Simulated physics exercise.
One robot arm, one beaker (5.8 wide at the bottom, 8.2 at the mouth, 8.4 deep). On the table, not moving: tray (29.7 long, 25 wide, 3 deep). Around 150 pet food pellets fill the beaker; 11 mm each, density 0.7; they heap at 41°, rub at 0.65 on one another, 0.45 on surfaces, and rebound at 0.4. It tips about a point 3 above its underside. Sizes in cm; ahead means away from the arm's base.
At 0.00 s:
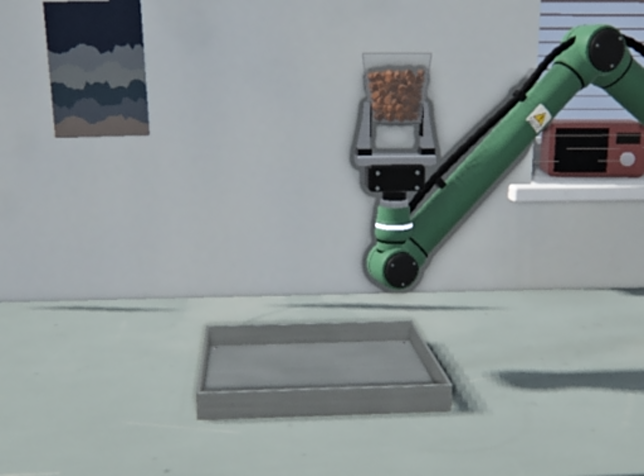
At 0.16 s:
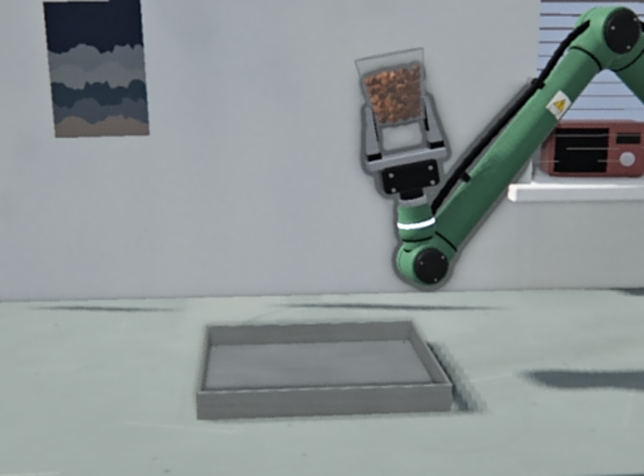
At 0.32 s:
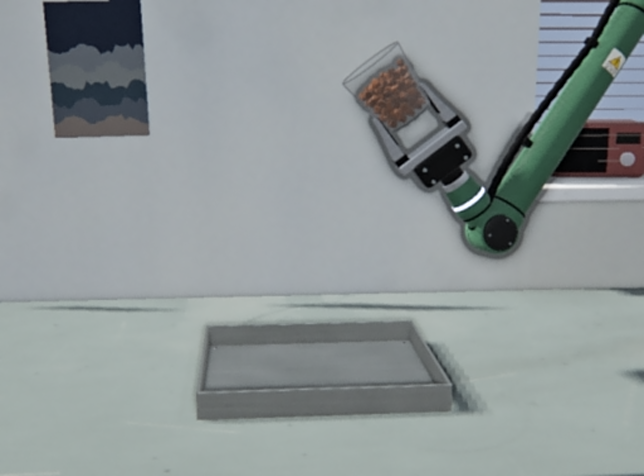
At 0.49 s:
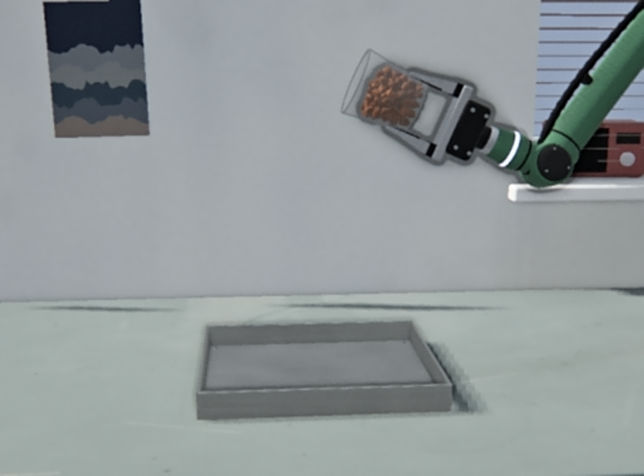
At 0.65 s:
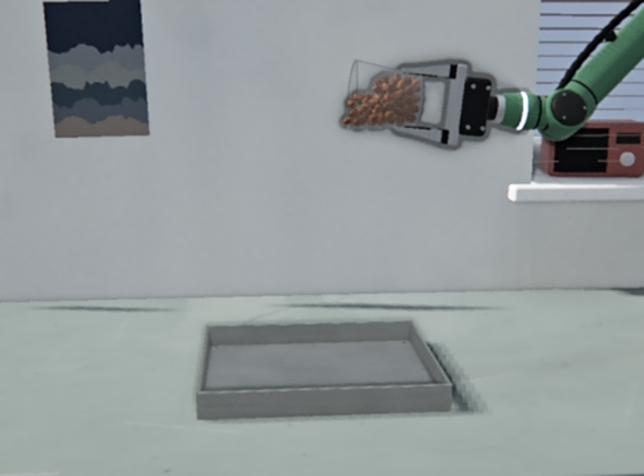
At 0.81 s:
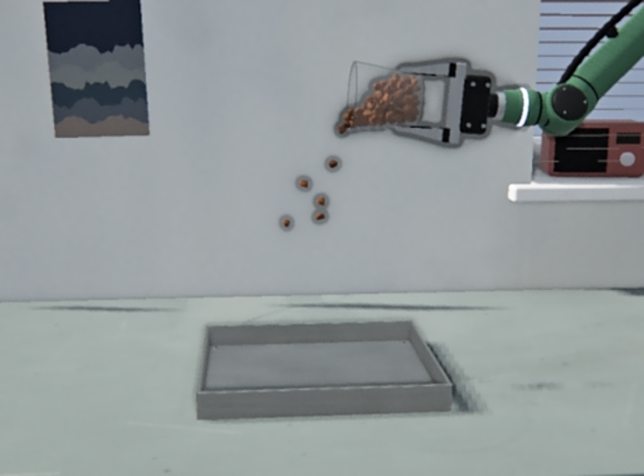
Above a grey tray, a green robot arm tilts a beaker left and pellets drop out.
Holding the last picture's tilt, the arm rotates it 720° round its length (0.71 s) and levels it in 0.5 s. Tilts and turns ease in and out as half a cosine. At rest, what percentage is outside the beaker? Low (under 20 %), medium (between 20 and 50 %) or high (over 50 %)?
Answer: Medium; between 20 and 50 % of the pet food pellets finish outside the beaker.
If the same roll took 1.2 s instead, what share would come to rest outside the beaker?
In that case some 65 per cent.
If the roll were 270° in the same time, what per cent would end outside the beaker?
It would be near 40 per cent.
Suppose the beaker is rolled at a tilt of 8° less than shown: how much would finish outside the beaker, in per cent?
In that case some 15 per cent.
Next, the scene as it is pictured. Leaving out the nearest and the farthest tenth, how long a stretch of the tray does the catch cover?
Roughly 18 cm.
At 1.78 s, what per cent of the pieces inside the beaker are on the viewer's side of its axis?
Roughly 55 per cent.
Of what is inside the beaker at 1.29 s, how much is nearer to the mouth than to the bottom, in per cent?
About 35 per cent.
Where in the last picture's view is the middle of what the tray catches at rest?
At about (275, 378).
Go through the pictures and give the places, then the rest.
In the first frame, the beaker middle at (396, 89), upright; upper third of the load around (396, 80), from x 370 to 420, top at y 75; 152 in the beaker.
In the second frame, the beaker middle at (395, 90), tipped 11°; upper third of the load around (394, 81), from x 370 to 420, top at y 70.
In the third frame, the beaker middle at (391, 91), tipped 37°; upper third of the load around (393, 83), from x 365 to 420, top at y 65.
In the fourth frame, the beaker middle at (387, 95), tipped 67°; upper third of the load around (391, 84), from x 365 to 420, top at y 70.
In the fifth frame, the beaker middle at (387, 98), tipped 84°; upper third of the load around (396, 89), from x 345 to 415, top at y 80.
In the sixth frame, the beaker middle at (387, 98), tipped 86°; upper third of the load around (397, 90), from x 285 to 415, top at y 80; 146 in the beaker, 6 in flight or on a rim.
After 1.29 s, tipped 86°, highest piece 40 above the table; 120 in the beaker, 22 in the tray, 10 in flight or on a rim.
After 1.78 s, tipped 41°, highest piece 40 above the table; 107 in the beaker, 37 in the tray, 2 on the table or floor, 6 in flight or on a rim.
After 2.22 s, upright, highest piece 41 above the table; 107 in the beaker, 43 in the tray, 2 on the table or floor.
After 2.92 s, upright, highest piece 41 above the table; 107 in the beaker, 43 in the tray, 2 on the table or floor.
In the end, 107 in the beaker, 43 in the tray, 2 on the table or floor. That is 30 % outside the beaker.
